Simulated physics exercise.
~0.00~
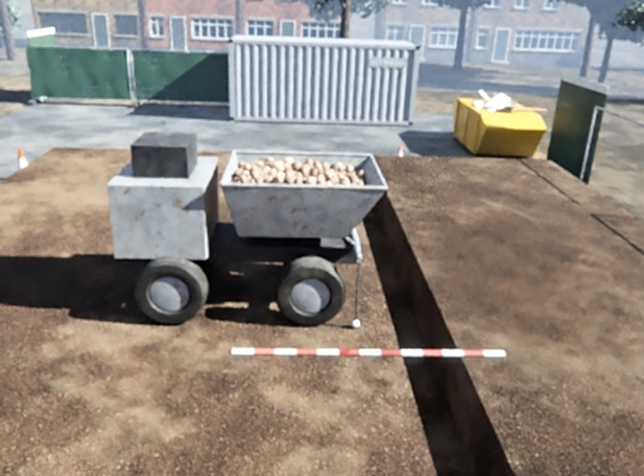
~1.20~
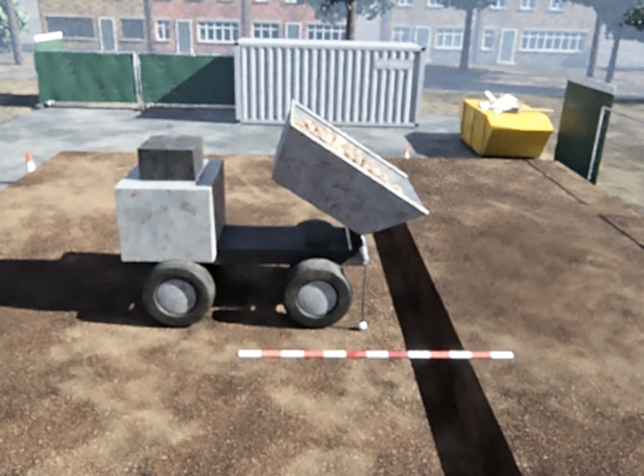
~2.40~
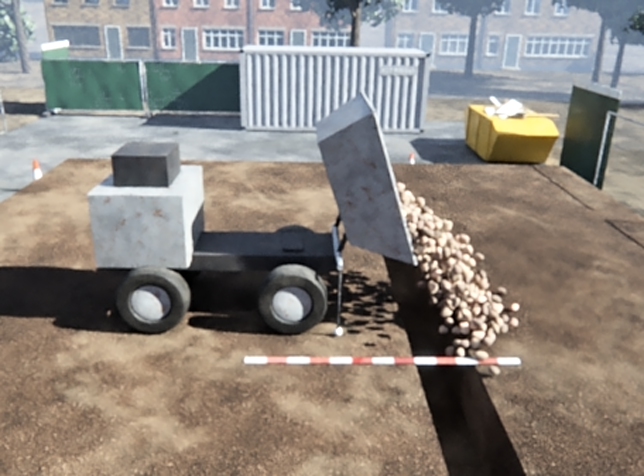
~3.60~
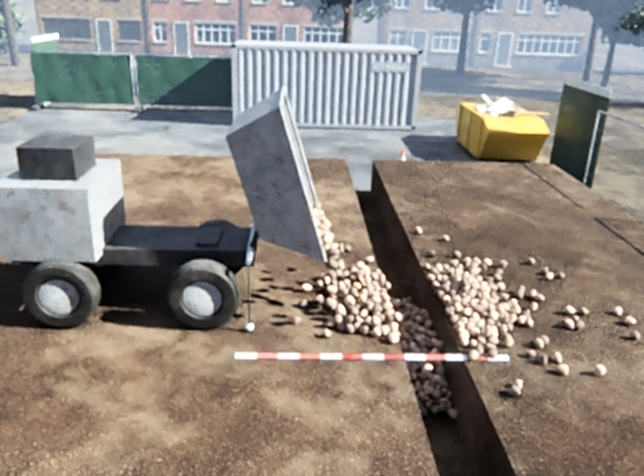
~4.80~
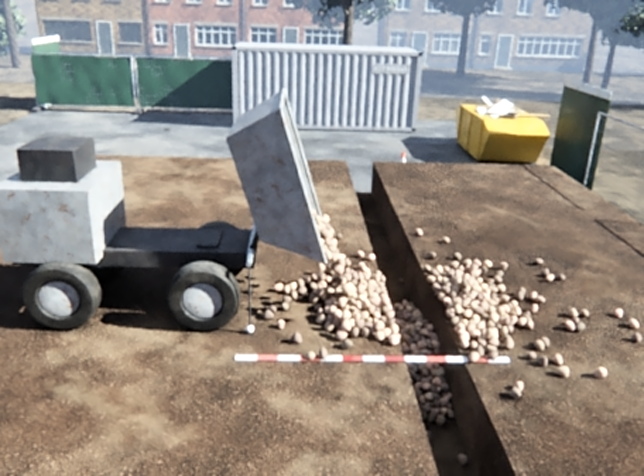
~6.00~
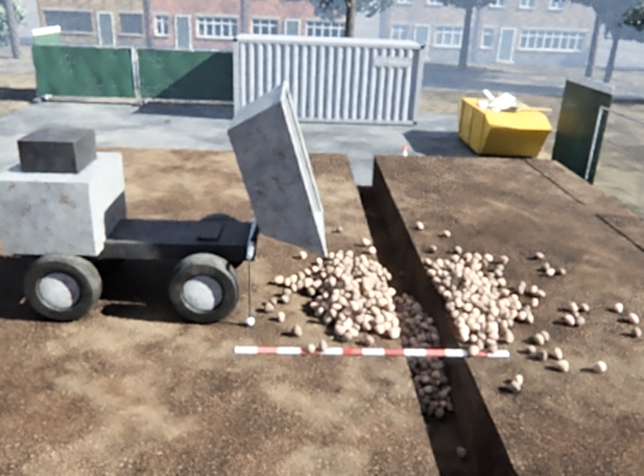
A small grey dumper tips its steel body steeply to the right, pouring pale round stones over a dark trench, and rolls left as they spill. The body ends empty and still raised, with stones heaped before the trench, lying in it and scattered beyond it.
